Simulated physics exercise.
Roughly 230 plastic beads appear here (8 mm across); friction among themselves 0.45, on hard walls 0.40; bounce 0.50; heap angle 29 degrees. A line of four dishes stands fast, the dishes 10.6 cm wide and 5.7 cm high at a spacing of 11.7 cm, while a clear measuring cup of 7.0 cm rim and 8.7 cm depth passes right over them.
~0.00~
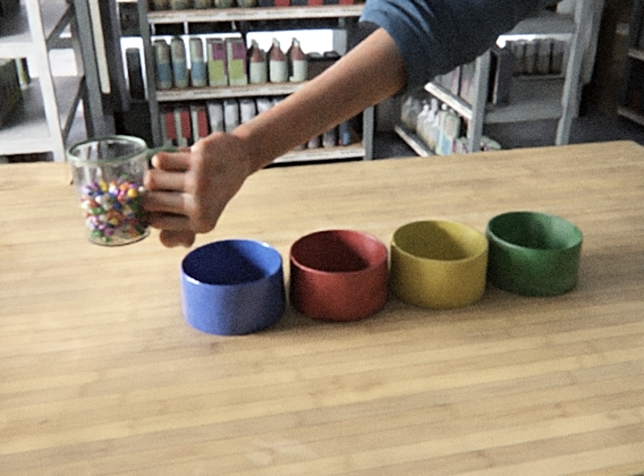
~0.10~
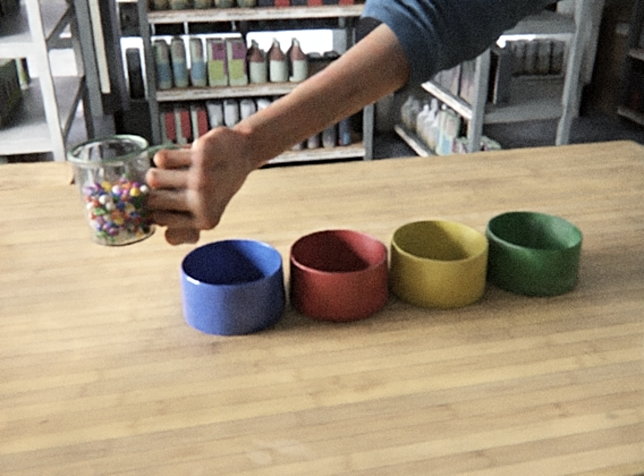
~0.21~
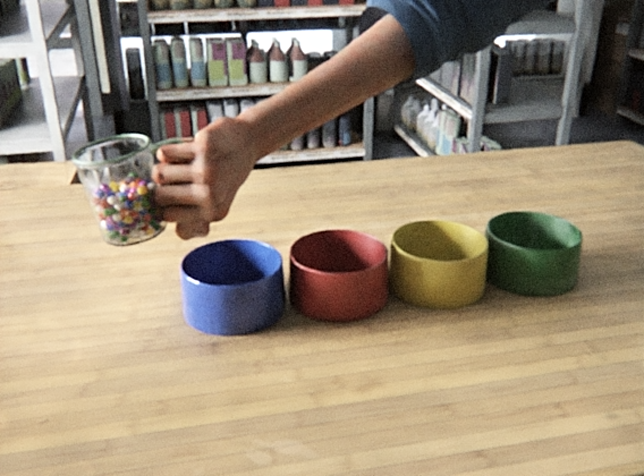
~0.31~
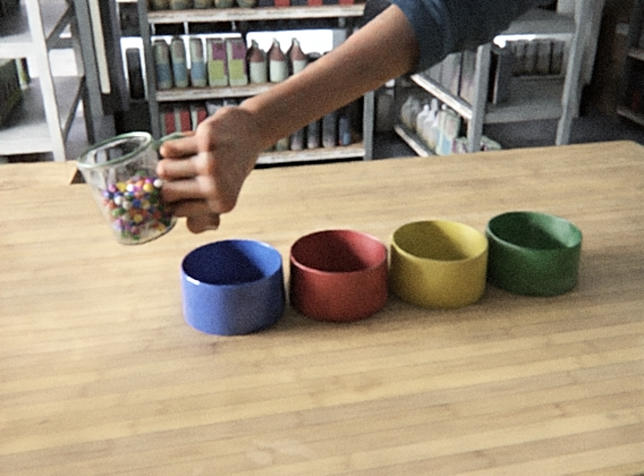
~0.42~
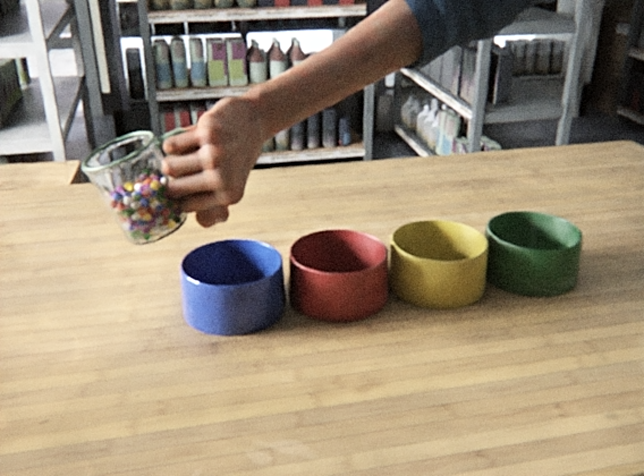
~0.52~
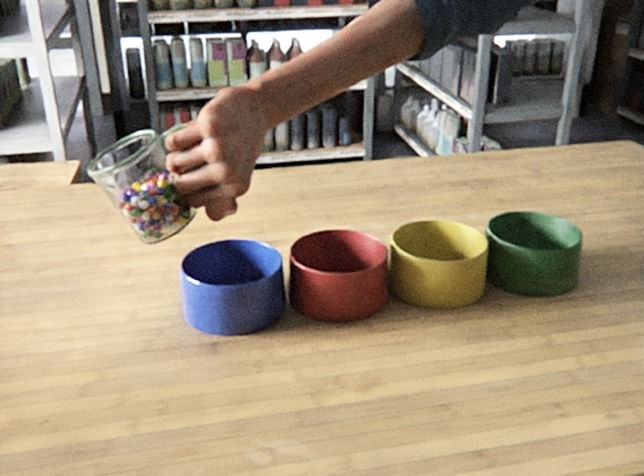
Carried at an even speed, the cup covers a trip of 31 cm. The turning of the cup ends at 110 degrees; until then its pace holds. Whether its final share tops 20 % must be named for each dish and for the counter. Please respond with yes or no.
Red no, blue yes, green no, yellow no, counter no.
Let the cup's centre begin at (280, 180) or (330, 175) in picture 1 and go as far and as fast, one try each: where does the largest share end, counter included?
The winner: Red; yellow.
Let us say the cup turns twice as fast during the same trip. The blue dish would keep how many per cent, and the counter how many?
I'd say blue ends at 0 while the counter ends at 100.
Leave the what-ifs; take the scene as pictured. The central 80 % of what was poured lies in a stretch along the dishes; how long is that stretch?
Roughly 6 centimetres.
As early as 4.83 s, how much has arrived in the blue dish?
By that moment, around 100 percent has got there.
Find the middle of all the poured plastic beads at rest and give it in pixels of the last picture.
In the last view, approximately (226, 296).
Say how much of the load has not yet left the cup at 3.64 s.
Roughly 0 percent.
Then, at 2.39 s, tilt 110 degrees; cup holds 30 %, blue 70 %.
After 3.64 s, tilt 110 degrees; cup holds 0 %, blue 100 %.
After 4.83 s, tilt 110 degrees; cup holds 0 %, blue 100 %.
By 5.1 s all is still; red 0 %, blue 100 %, green 0 %, yellow 0 %, counter 0 %.
